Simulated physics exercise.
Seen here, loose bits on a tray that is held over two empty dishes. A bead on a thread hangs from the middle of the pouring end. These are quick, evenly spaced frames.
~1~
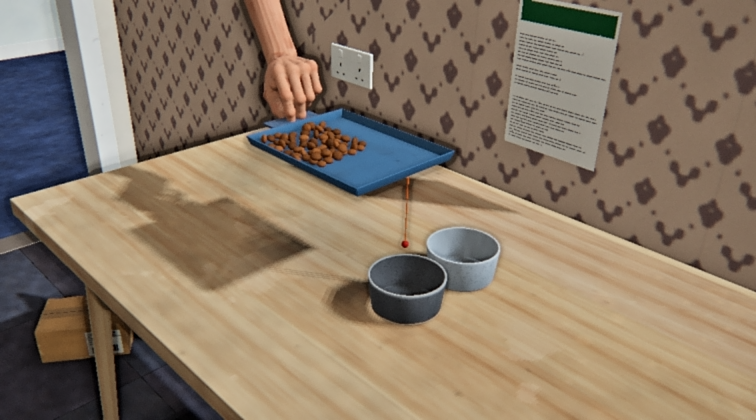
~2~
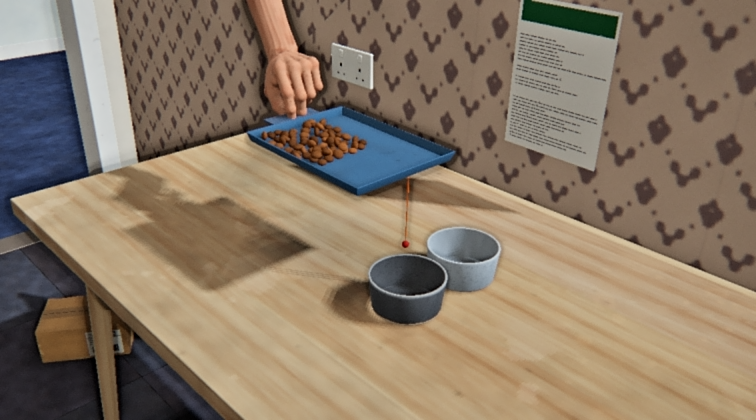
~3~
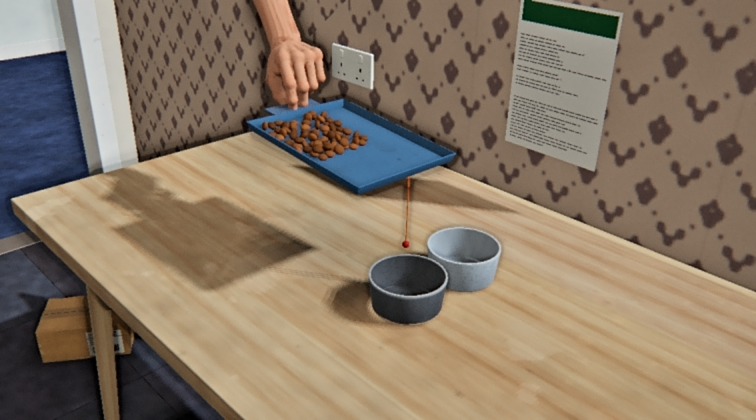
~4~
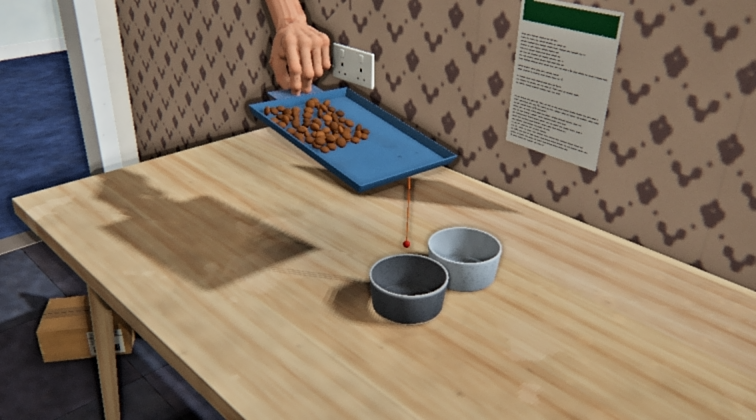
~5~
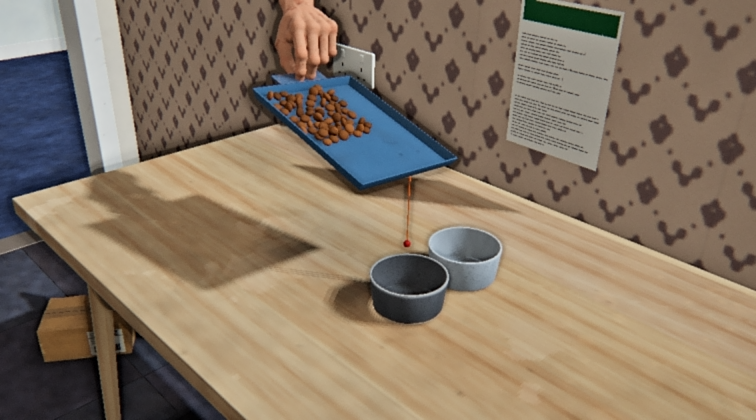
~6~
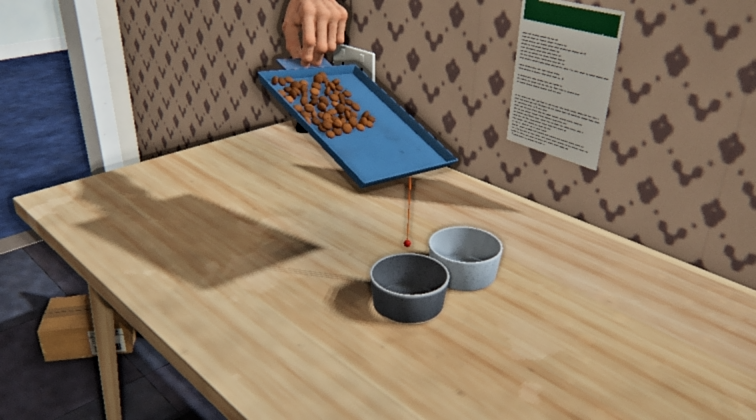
A hand raised the back of a blue tray of brown kibble, tilting it steadily more toward two empty bowls on the wooden table, while the bits stayed bunched near the raised end.
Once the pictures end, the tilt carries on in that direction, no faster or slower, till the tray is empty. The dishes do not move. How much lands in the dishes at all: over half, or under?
They take over half between them.
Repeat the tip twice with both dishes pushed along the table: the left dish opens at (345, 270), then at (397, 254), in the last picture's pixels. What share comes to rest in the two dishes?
First some 0, then 30 per cent.
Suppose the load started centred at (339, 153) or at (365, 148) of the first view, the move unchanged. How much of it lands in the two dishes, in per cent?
Roughly 80 per cent, and 90 per cent.
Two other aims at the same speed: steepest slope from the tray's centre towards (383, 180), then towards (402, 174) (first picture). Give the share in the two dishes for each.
First some 50, then 60 per cent.
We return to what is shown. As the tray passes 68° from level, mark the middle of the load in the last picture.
Close to (428, 162).
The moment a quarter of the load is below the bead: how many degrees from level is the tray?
At some 80 degrees.
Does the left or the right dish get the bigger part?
More ends in the right-hand dish.
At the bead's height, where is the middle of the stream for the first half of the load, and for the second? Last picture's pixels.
At about (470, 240), then at (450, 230).
Just after the last frame, tray tipped steeply; the larger part on the tray; about a tenth in the air.
A moment on, tray tipped past a quarter turn; about a tenth on the tray; about a tenth in the left dish; roughly two thirds in the right dish; about a tenth outside both; about a tenth in the air.
Further on, tray tipped past a quarter turn; about a tenth in the left dish; roughly two thirds in the right dish; roughly a quarter outside both.
When it is over, tray tipped past a quarter turn; about a tenth in the left dish; roughly two thirds in the right dish; roughly a quarter outside both.
